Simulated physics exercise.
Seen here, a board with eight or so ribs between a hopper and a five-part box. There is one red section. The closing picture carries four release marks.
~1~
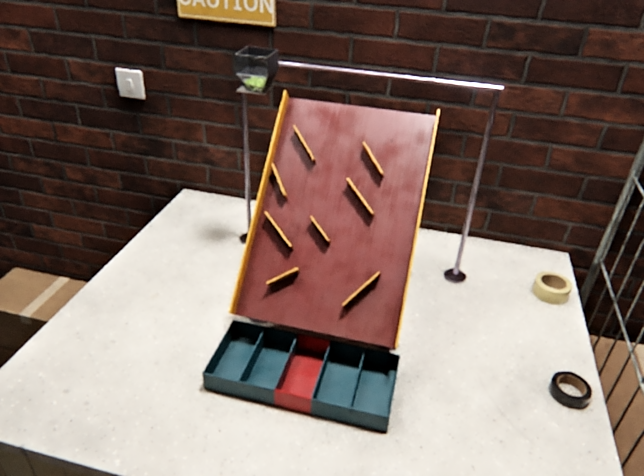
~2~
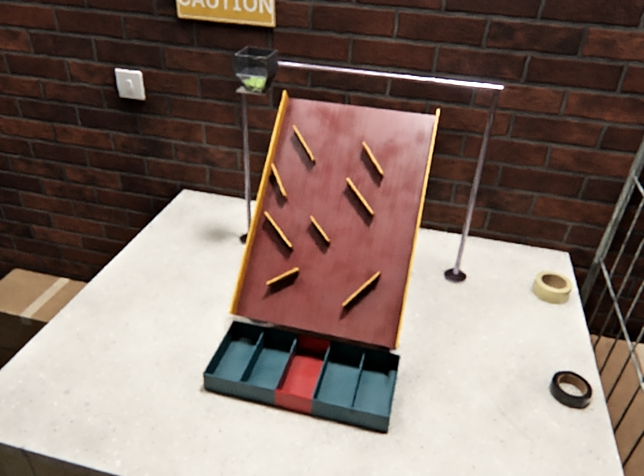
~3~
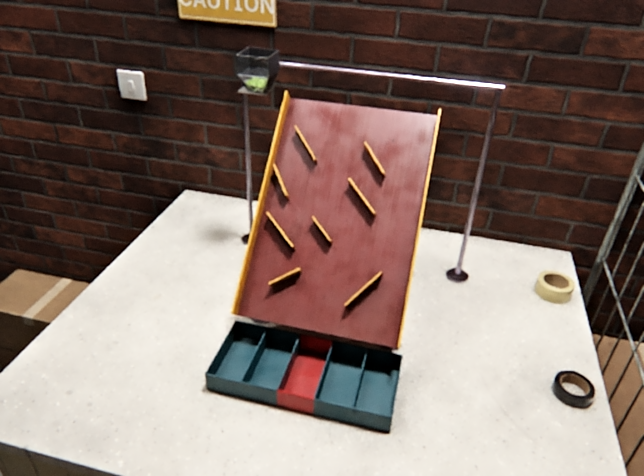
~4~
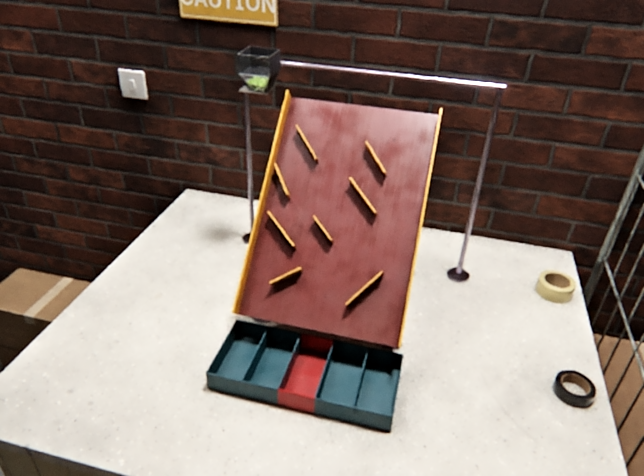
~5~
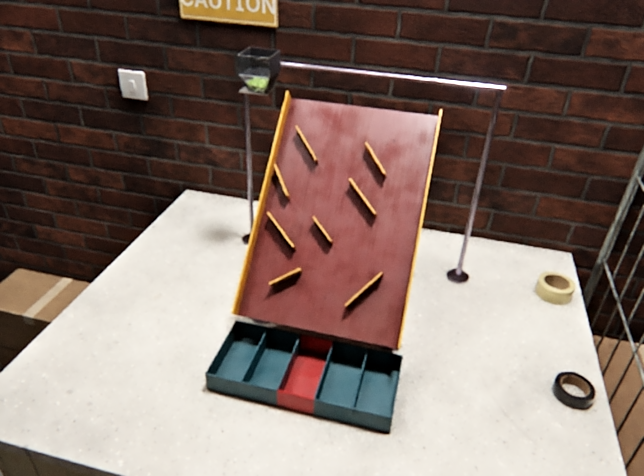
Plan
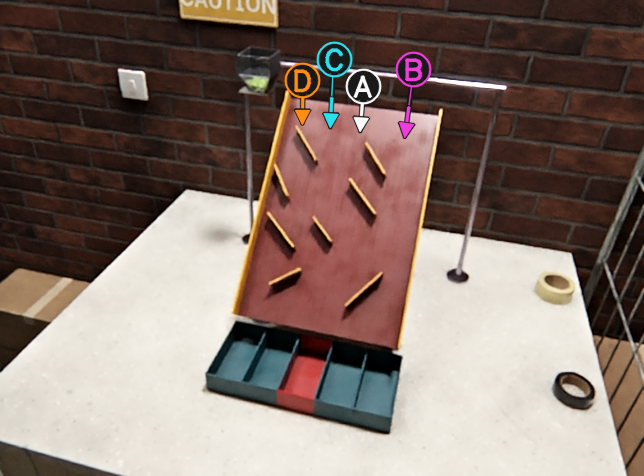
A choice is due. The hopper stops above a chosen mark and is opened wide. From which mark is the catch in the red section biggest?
Choose C.
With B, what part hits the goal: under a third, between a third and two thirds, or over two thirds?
Under a third.
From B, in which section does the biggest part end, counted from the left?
It is the fifth one.
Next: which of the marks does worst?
Here it is mark B.
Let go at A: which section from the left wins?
The third from the left.
On the marked copy, mark A meets the board at (360, 126); mark B meets the board at (405, 132); mark C meets the board at (330, 122); mark D meets the board at (302, 119).
With A, about half in the red section, about a third in other sections, a small part outside the box.
With B, a small part in the red section, about two thirds in other sections, a small part outside the box.
With C, most in the red section, a small part in other sections.
With D, about two thirds in the red section, about a quarter in other sections, a stray few held on the board, a small part outside the box.
